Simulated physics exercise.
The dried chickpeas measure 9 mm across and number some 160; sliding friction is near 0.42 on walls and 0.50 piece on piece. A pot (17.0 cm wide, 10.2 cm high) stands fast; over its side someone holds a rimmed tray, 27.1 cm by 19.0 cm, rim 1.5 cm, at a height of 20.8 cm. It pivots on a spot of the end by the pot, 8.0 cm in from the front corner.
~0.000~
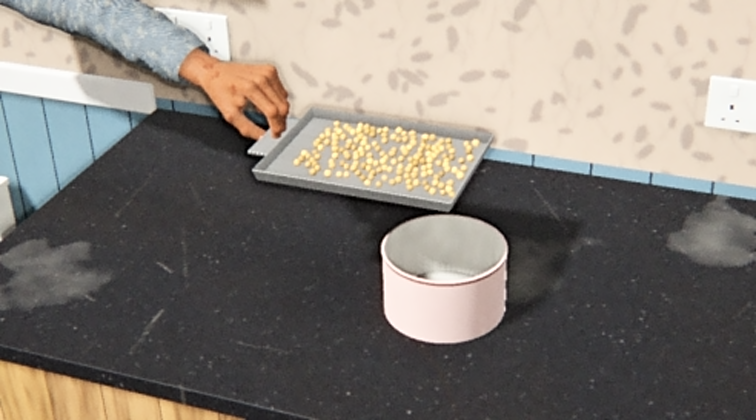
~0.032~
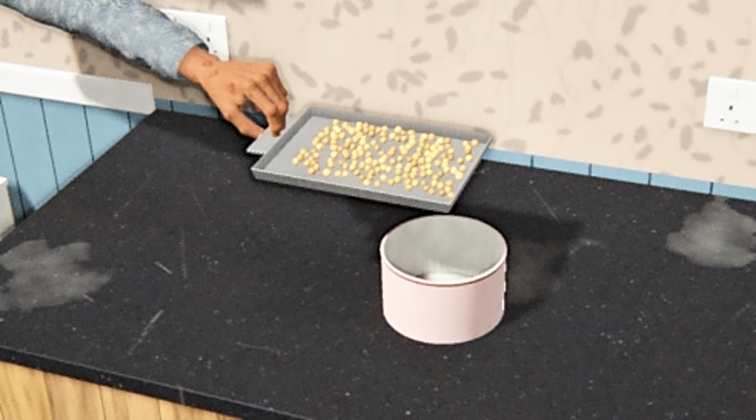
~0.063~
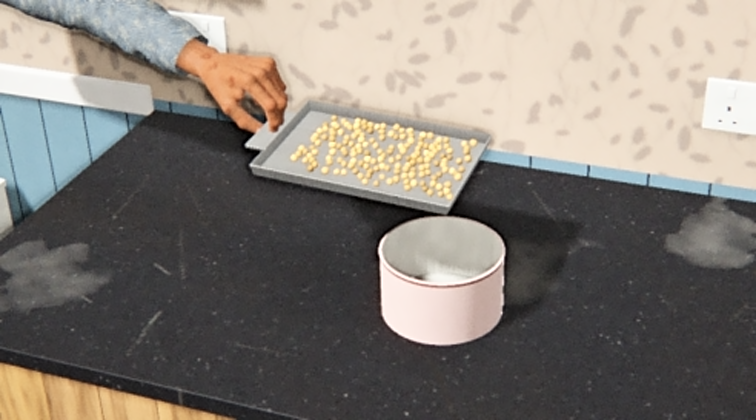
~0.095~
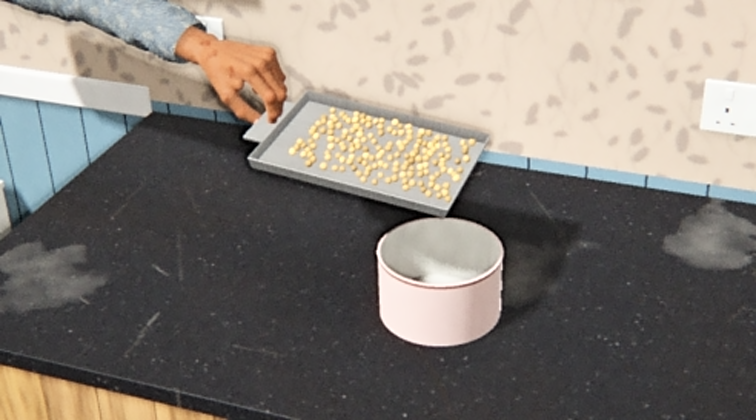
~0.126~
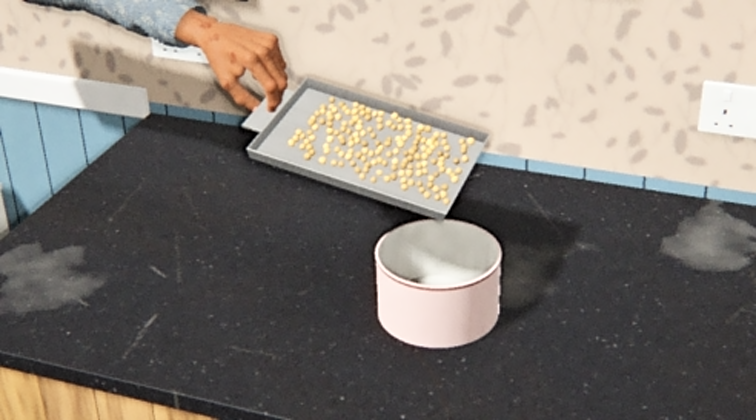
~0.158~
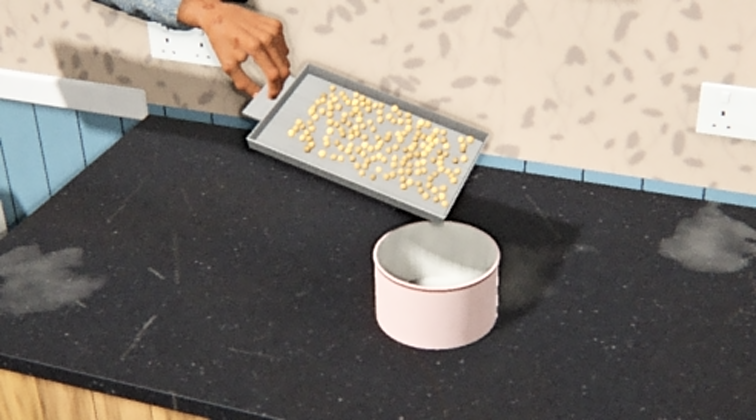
A hand held a grey rimmed tray of dried chickpeas above a dark counter beside a pink pot, then raised its left end, slanting the tray down to the right while the chickpeas barely shifted.
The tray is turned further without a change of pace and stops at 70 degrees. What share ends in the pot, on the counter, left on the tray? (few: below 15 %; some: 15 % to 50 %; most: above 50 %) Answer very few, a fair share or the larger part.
Pot very few, counter the larger part, tray a fair share.
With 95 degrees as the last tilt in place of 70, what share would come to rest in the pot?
In that case some 35 per cent.
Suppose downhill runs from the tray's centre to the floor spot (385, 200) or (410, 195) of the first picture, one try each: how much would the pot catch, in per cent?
About 20 and 15 per cent.
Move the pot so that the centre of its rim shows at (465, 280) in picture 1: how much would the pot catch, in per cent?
About 60 per cent.
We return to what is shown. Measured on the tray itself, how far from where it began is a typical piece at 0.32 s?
Roughly 2 cm.
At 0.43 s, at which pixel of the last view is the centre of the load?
Near (435, 164).
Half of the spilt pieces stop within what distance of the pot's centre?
Roughly 20 cm.
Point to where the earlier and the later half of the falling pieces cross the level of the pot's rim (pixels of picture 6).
At about (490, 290), then at (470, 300).
After 0.32 s, tilt 45 degrees; the tray holds 100 %, the pot 0 %.
After 0.43 s, tilt 63 degrees; the tray holds 100 %, the pot 0 %.
After 0.68 s, tilt 70 degrees; the tray holds 35 %, the pot 0 %.
By 1.6 s all is still; pot 5 %, counter 60 %, tray 35 %.
